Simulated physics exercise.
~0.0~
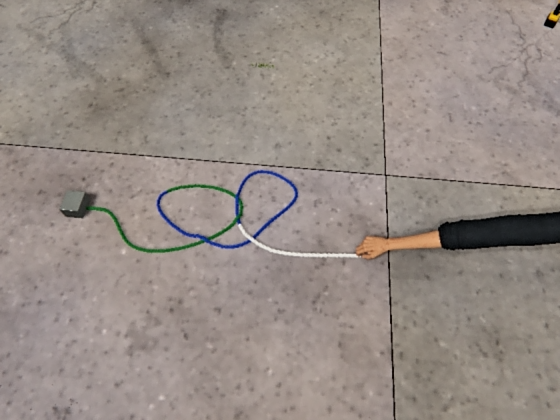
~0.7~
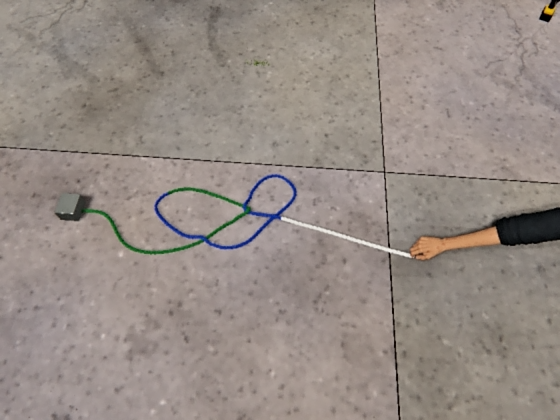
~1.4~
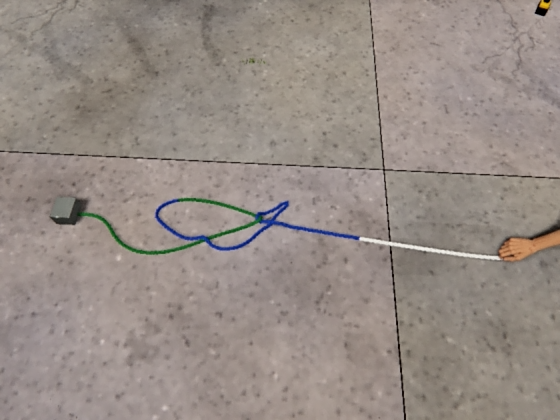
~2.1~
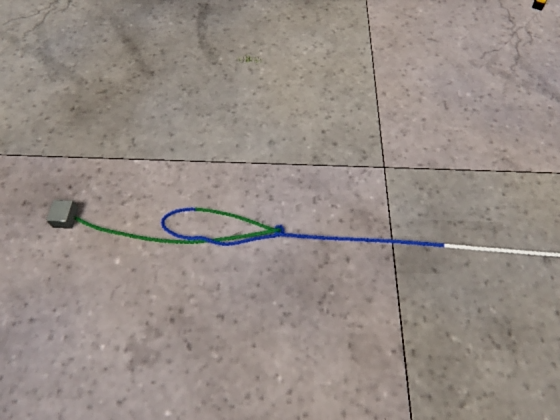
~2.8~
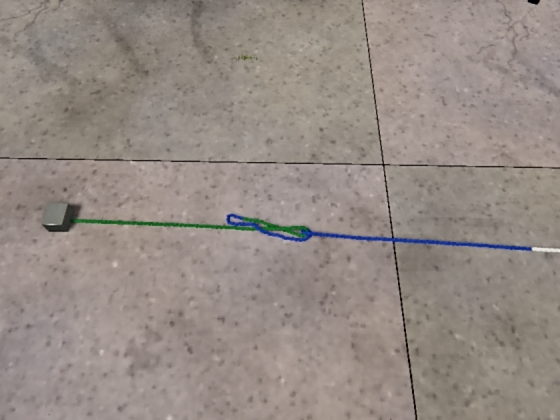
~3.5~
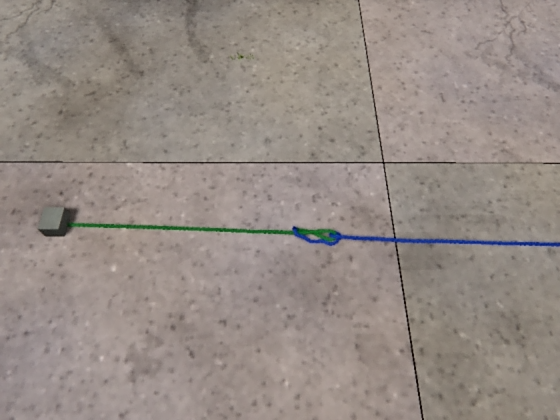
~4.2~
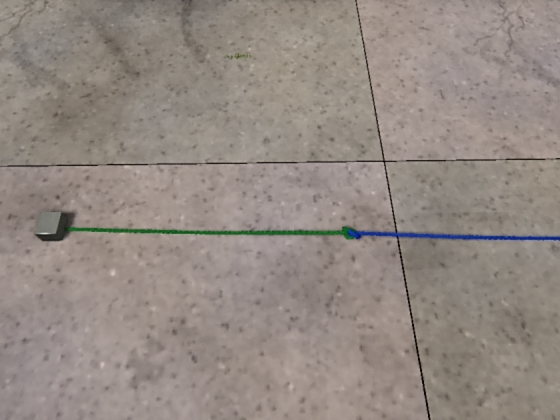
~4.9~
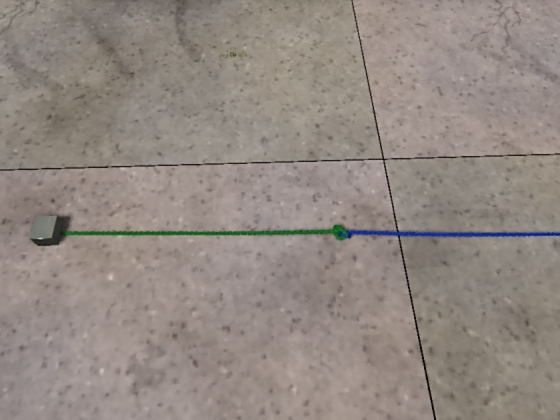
A rope coloured green, blue and white lies in loose, overlapping loops on a speckled concrete floor, its green end fixed to a small grey block at the left. A hand at the right grips the white end and pulls it straight away to the right, soon passing out of view. The smaller blue loop closes first, while the larger green and blue loop narrows and flattens. The remaining tangle draws along to the right, shrinking as the rope straightens. It cinches into a small, tight knot where green meets blue, and the rope ends stretched taut with the knot still in it.
